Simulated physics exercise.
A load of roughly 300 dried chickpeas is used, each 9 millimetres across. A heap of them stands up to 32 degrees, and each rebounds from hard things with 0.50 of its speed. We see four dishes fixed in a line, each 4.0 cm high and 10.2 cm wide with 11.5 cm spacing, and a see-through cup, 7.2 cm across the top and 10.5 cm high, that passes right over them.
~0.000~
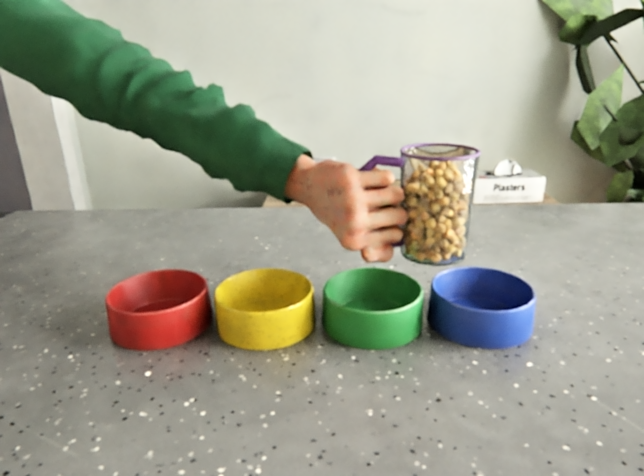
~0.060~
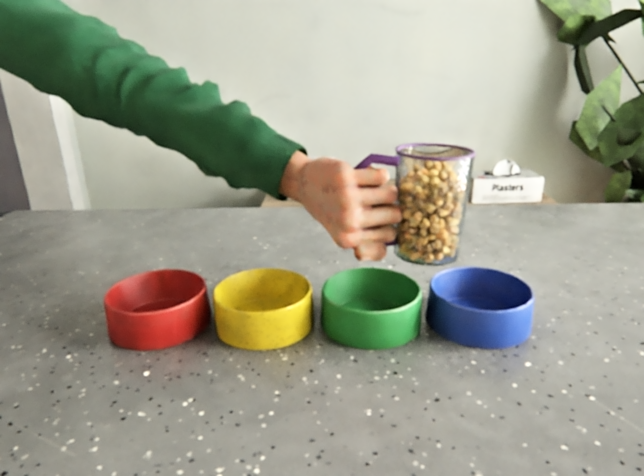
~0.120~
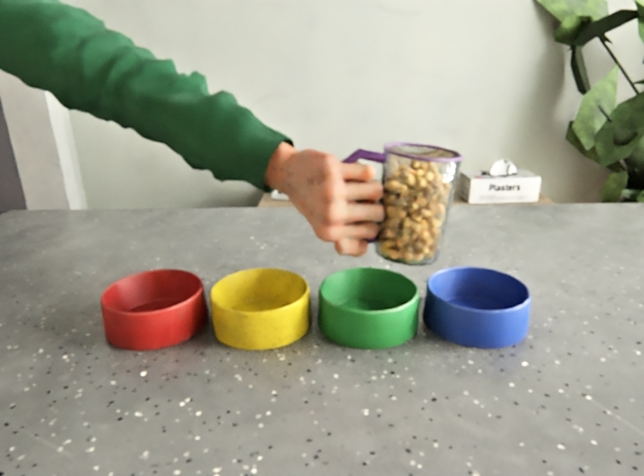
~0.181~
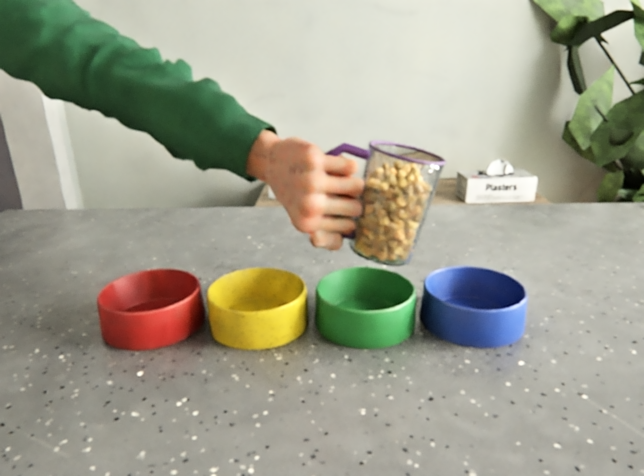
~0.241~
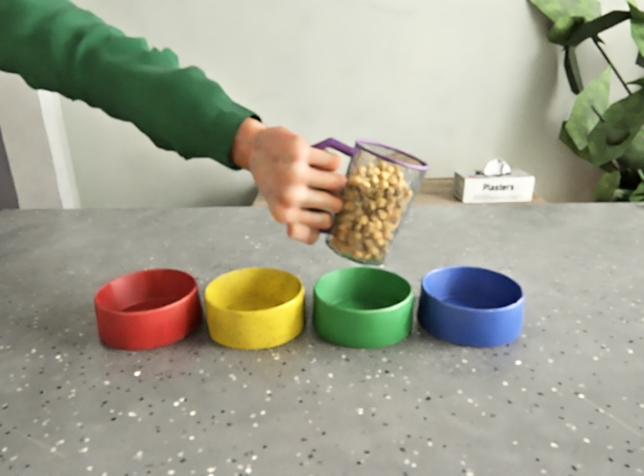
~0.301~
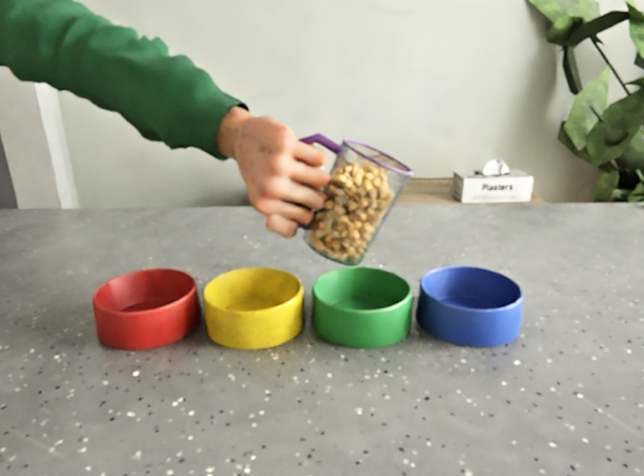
On a speckled grey tabletop, a hand in a green sleeve carried a clear cup of chickpeas leftward above four bowls, red, yellow, green and blue, steadily tilting it to the right as it moved.
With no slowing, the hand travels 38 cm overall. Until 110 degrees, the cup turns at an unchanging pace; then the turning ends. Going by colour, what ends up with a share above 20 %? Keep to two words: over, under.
Red dish: Over, blue dish: Under, green dish: Under, yellow dish: Under, counter: Under.
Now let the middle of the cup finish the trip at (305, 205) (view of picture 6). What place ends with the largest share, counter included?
Green.
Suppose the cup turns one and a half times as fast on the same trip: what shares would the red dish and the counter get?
Then red would get 50 and the counter 10.
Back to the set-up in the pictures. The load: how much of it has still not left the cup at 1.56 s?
50 %.
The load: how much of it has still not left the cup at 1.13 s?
Roughly 85 in a hundred.
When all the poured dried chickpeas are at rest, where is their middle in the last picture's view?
Approximately (145, 306) in the last view.
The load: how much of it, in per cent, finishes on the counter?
Estimate: Around 5 %.
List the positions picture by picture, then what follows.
The first frame shows cup at (436, 204), tilt 0 degrees, lip at (477, 151), moved 0.0 cm; middle of the pieces at (431, 215); blue dish at (482, 288); green dish at (373, 288); yellow dish at (264, 289); red dish at (158, 290).
The second frame shows cup at (430, 204), tilt 2 degrees, lip at (473, 152), moved 0.4 cm; middle of the pieces at (425, 215).
The third frame shows cup at (414, 204), tilt 6 degrees, lip at (460, 155), moved 1.7 cm; middle of the pieces at (408, 215).
The fourth frame shows cup at (393, 204), tilt 13 degrees, lip at (443, 160), moved 3.5 cm; middle of the pieces at (386, 214).
The fifth frame shows cup at (373, 204), tilt 19 degrees, lip at (427, 166), moved 5.3 cm; middle of the pieces at (365, 213).
The sixth frame shows cup at (354, 204), tilt 25 degrees, lip at (411, 172), moved 7.0 cm; middle of the pieces at (346, 212); blue dish at (470, 287); green dish at (362, 287); yellow dish at (254, 288); red dish at (146, 289). The cup turns about 105 degrees a second and travels 29 cm a second.
Then, at 0.80 s, tilt 77 degrees; cup holds 100 %.
After 1.13 s, tilt 109 degrees; cup holds 85 %, red 5 %, yellow 5 %.
Then, at 1.56 s, tilt 110 degrees; cup holds 50 %, red 45 %, yellow 5 %.
By 3.1 s all is still; red 95 %, blue 0 %, green 0 %, yellow 5 %, counter 5 %.
